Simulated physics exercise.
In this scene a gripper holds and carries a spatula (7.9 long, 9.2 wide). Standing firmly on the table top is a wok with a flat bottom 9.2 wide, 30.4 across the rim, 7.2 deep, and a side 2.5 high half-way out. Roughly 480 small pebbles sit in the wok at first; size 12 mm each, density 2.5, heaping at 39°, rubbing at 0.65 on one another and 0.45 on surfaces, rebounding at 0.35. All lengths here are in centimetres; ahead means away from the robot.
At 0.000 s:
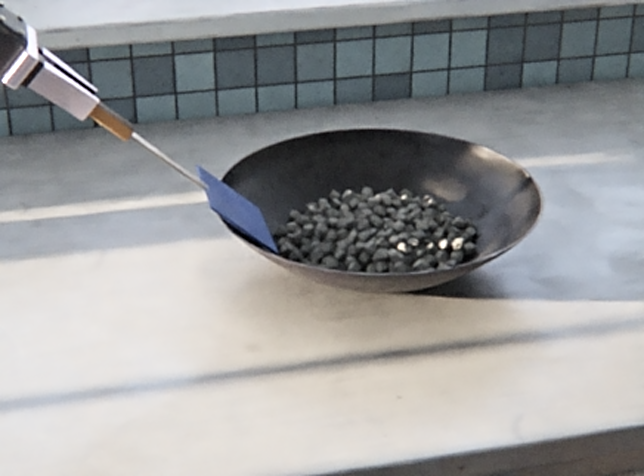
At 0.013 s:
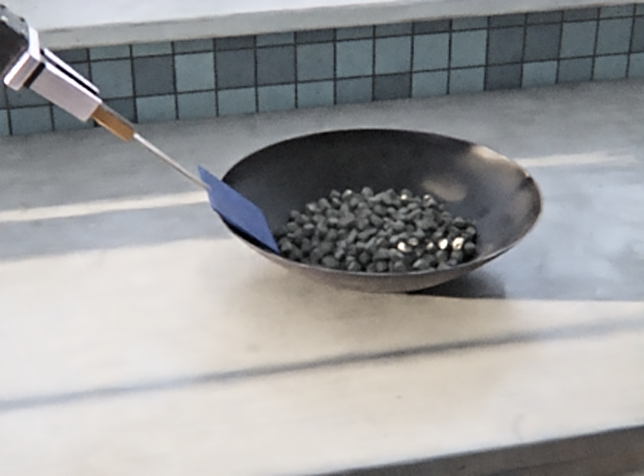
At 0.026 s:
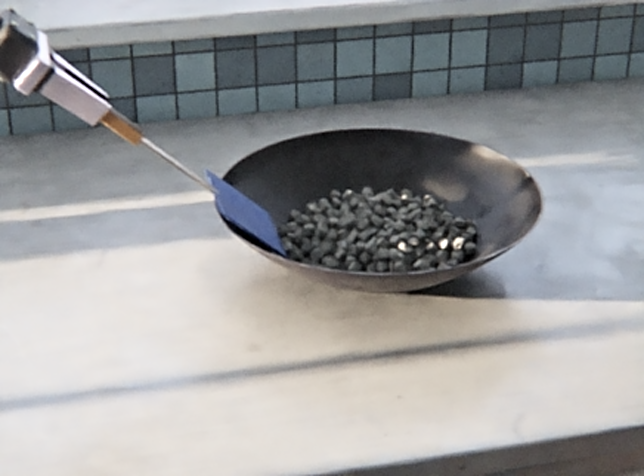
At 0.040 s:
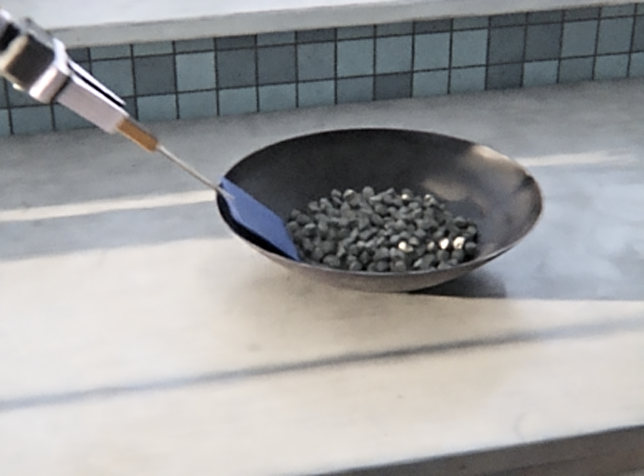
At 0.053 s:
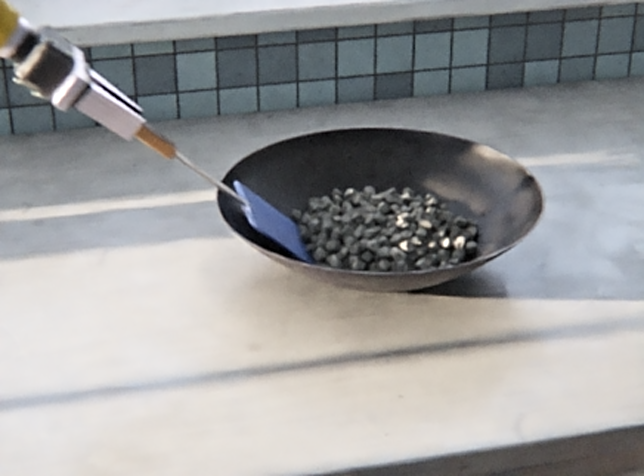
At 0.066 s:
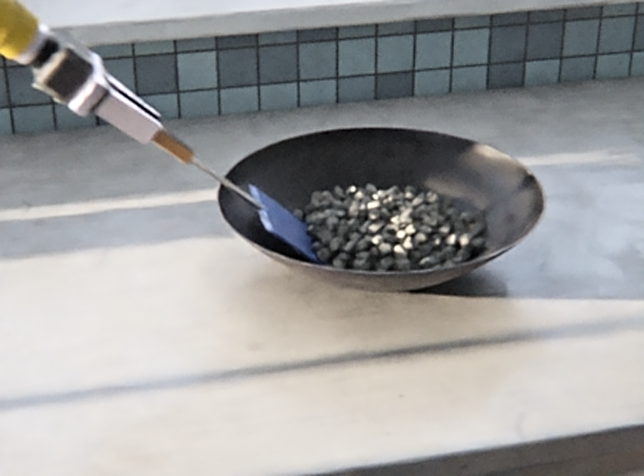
A pale grey counter with bands of light and shadow, backed by a strip of blue-green tiles, is seen from slightly above by a still camera. A dark wok holds a heap of small, dark pebbles, and a gripper at the upper left holds a spatula with a blue blade against the wok's left side. After barely moving, the gripper slides the spatula rightward and slightly down into the heap, nudging the pebbles a little to the right.
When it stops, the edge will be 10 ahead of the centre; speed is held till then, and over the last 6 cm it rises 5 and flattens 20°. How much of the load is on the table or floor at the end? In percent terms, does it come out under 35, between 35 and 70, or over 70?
It comes out between 35 and 70 %.
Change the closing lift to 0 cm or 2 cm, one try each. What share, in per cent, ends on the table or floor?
Try one gives about 40 in a hundred, try two about 55 in a hundred.
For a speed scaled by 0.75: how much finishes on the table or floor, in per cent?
40 %.
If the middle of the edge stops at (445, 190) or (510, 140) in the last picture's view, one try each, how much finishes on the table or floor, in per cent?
Try 1: Approx. 25 %; try 2: Approx. 60 %.
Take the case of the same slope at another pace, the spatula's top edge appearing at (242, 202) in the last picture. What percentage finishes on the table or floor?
About 35 percent.
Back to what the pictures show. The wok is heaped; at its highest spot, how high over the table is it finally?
Close to 6.0 centimetres high.
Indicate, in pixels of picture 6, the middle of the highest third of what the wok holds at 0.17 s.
I'd say close to (471, 191).
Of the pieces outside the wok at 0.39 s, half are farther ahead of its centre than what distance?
Roughly 26 centimetres ahead.
After 0.12 s, sloping 43°, highest piece 7 above the table; 481 in the wok.
After 0.17 s, sloping 39°, highest piece 9 above the table; 478 in the wok, 3 on the blade or in flight.
After 0.39 s, sloping 23°, highest piece 23 above the table; 248 in the wok, 77 on the table or floor, 156 on the blade or in flight.
After 1.44 s, sloping 23°, highest piece 6 above the table; 248 in the wok, 233 on the table or floor.
In the end, 248 in the wok, 233 on the table or floor. That is 48 % on the table or floor.
